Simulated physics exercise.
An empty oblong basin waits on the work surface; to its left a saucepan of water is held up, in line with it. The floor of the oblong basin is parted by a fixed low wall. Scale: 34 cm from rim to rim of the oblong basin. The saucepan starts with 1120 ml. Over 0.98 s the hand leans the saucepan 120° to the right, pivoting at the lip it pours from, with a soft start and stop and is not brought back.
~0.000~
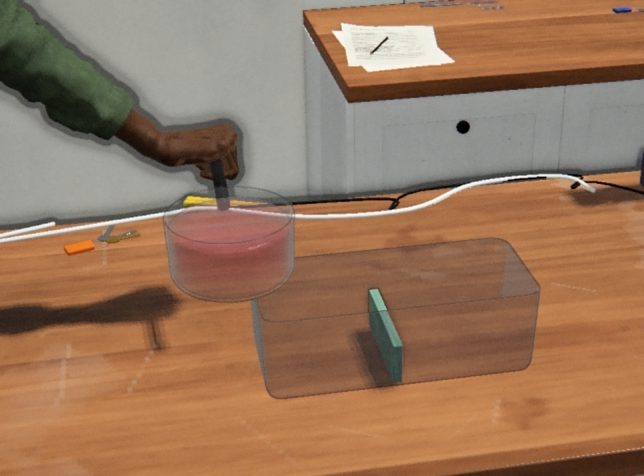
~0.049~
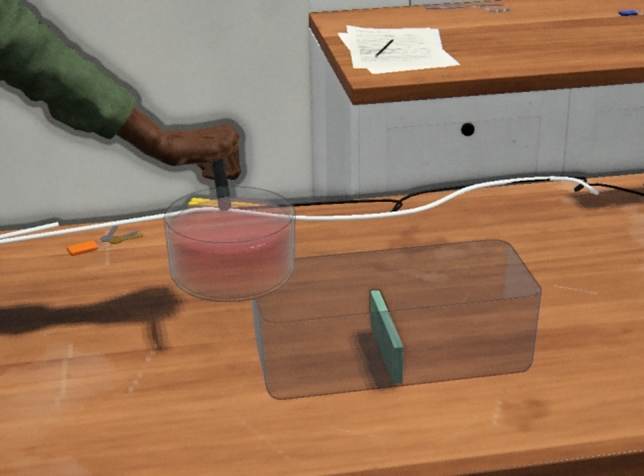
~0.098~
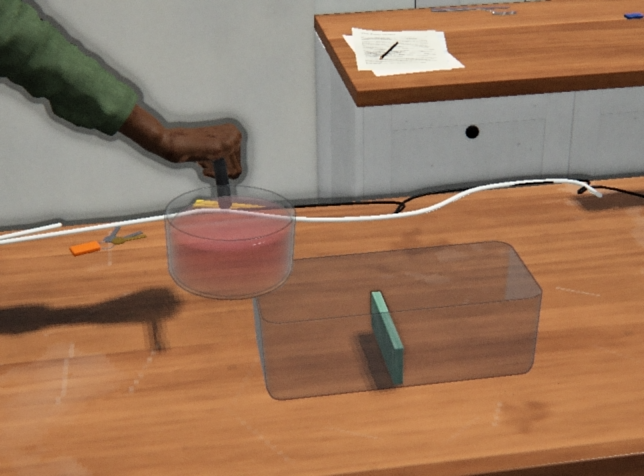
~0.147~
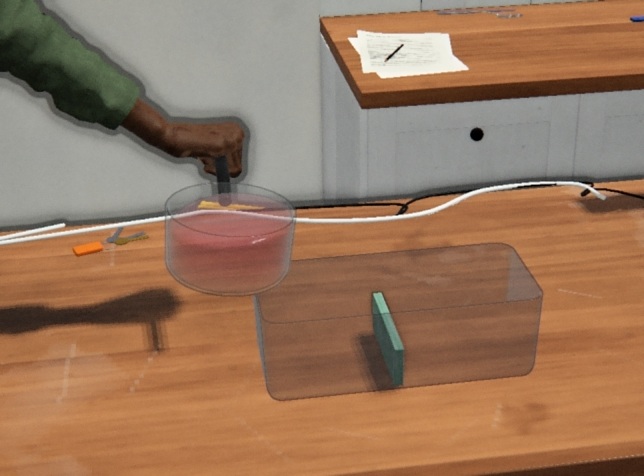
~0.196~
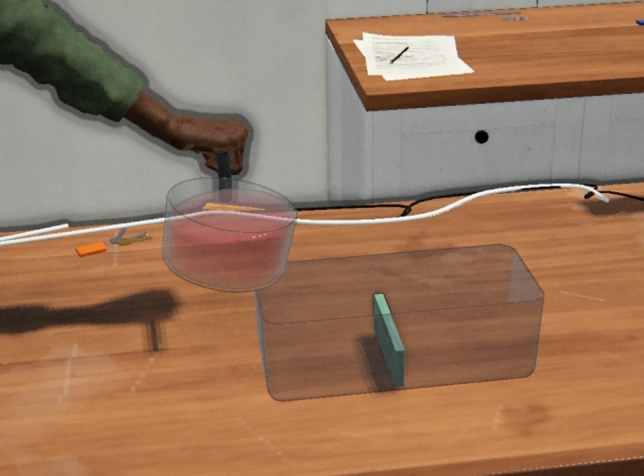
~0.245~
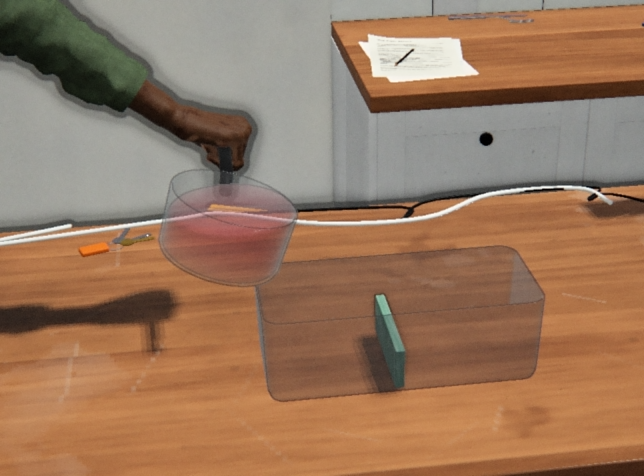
A hand in a green sleeve slowly tilting a clear saucepan of pinkish liquid rightward beside an oblong basin on a wooden worktop.
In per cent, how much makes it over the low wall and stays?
The far part has some 58 per cent.
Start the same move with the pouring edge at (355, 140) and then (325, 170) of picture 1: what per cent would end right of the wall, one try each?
In turn about 85 and 85 per cent.
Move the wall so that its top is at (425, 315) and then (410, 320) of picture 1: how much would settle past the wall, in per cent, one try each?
First 5, then 20 per cent.
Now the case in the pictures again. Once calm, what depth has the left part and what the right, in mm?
Some 20 mm on the left and 26 mm on the right.
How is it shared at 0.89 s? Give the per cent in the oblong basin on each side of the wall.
Some 26 per cent left and 58 right.
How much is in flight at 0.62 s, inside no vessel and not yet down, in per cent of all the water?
Some 40 per cent.
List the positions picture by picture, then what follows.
The first picture shows tilt 0°; pouring edge (293, 209); surface from (166, 228) to (290, 216); the oblong basin's rim runs from (254, 293) to (523, 265); the wall's top is at (385, 318).
The second picture shows tilt 1°; pouring edge (294, 210); surface from (167, 227) to (291, 215).
The third picture shows tilt 3°; pouring edge (294, 211); surface from (168, 226) to (292, 213).
The fourth picture shows tilt 7°; pouring edge (295, 212); surface from (168, 223) to (292, 211).
The fifth picture shows tilt 11°; pouring edge (296, 212); surface from (168, 217) to (294, 207).
The sixth picture shows tilt 18°; pouring edge (296, 213); surface from (167, 210) to (295, 206); 1 per cent is over the edge.
After 0.62 s the tilt is 83° and 46 per cent is still to pour, 13 is left of the wall and 0 right of it.
After 0.89 s the tilt is 117° and 3 per cent is still to pour, 26 is left of the wall and 59 right of it.
After 1.17 s the tilt is 120° and 0 per cent is still to pour, 40 is left of the wall and 57 right of it.
After 1.48 s the tilt is 120° and 0 per cent is still to pour, 40 is left of the wall and 58 right of it.
In the end 40 per cent lies left of the wall, 58 right of it and 2 outside.
